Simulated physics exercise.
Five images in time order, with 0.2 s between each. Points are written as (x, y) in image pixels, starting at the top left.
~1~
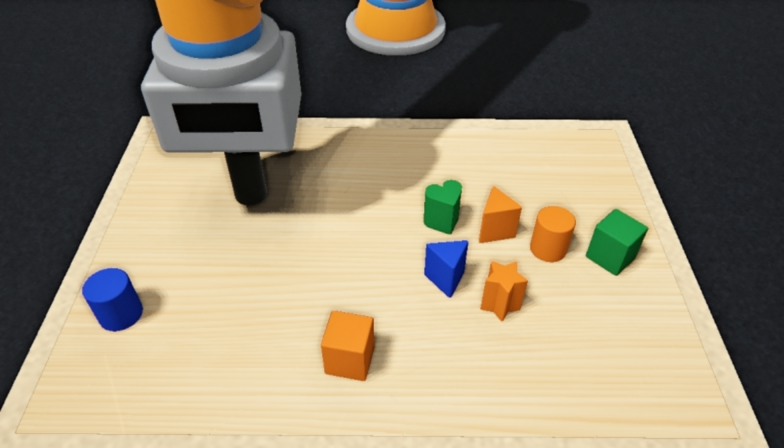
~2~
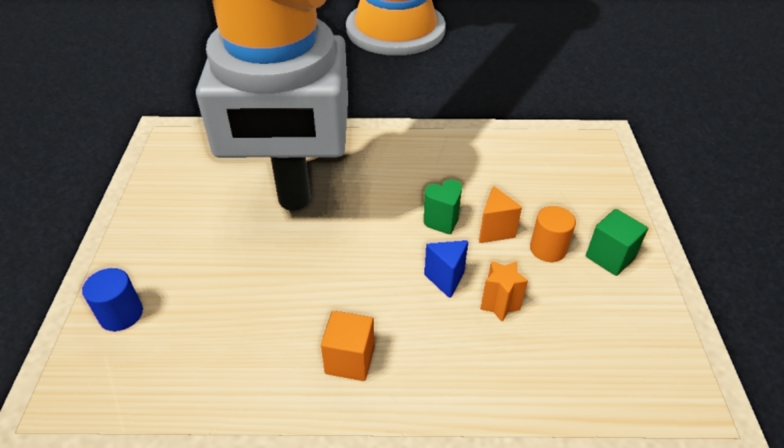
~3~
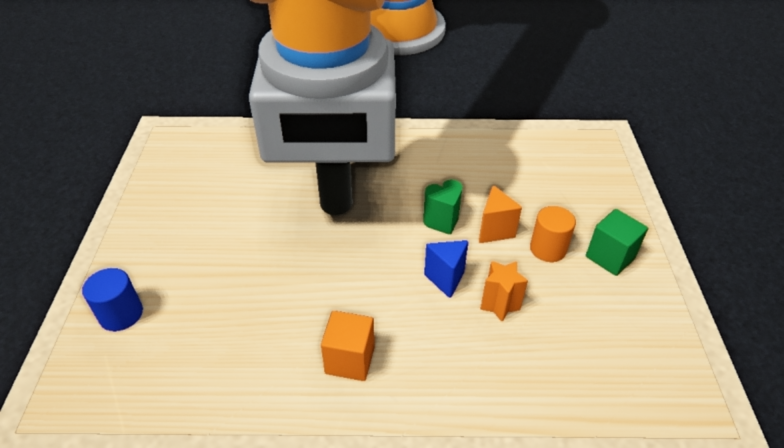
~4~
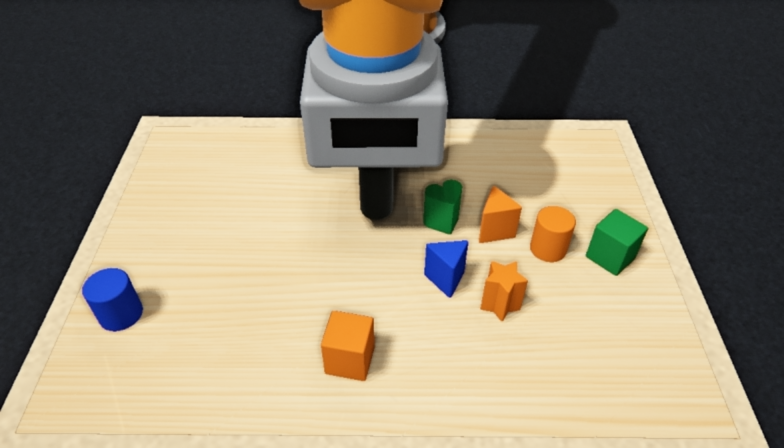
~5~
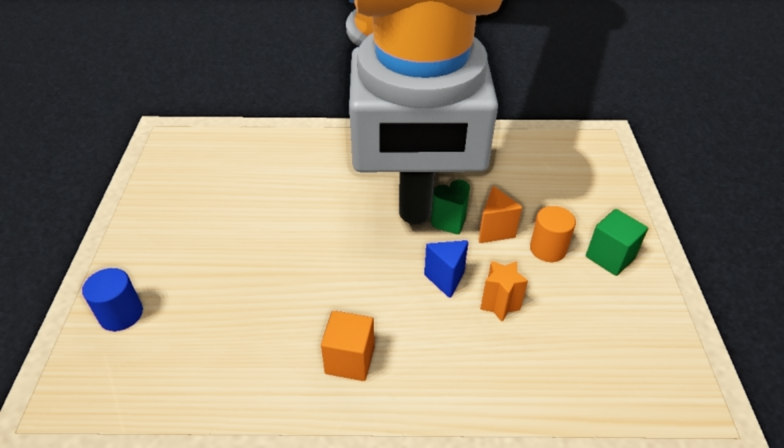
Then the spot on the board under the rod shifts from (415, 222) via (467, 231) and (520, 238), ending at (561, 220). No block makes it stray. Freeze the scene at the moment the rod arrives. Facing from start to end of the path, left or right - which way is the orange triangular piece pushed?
That block drifts left.
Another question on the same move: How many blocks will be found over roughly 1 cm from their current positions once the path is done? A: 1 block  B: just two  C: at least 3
C: At least 3.
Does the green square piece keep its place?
Final answer: Yes.
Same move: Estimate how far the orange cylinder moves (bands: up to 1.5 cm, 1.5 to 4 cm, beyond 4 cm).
Offset: 1.5 to 4 cm.
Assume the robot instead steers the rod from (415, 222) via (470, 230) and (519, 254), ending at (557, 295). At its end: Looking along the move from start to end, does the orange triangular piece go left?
In short: Yes.
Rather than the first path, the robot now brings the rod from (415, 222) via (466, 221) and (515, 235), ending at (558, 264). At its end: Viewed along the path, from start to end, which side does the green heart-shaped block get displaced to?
Facing from start to end, it shifts left.
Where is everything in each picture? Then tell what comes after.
The first frame shows rod tip at (251, 196); block tops, green heart-shaped block at (445, 191); orange triangular piece at (500, 201); orange cylinder at (557, 218); green square piece at (623, 226).
The second frame shows rod at (295, 201); blocks unchanged.
The third frame shows rod at (336, 206); blocks unchanged.
The fourth frame shows rod at (376, 210); blocks unchanged.
The fifth frame shows rod at (415, 214); green heart-shaped block at (453, 191); orange triangular piece at (500, 201); orange cylinder at (557, 218); green square piece at (623, 226).
The first path, step by step. One third of the way, rod at (468, 223); green heart-shaped block at (500, 188); orange triangular piece at (523, 201).
Two thirds of the way, rod at (523, 230); green heart-shaped block at (504, 183); orange triangular piece at (552, 195), turned 30° anticlockwise; orange cylinder at (567, 221).
At the end, rod at (563, 212); green heart-shaped block at (504, 183); orange triangular piece at (585, 175), turned 70° anticlockwise; orange cylinder at (578, 223); green square piece in place.
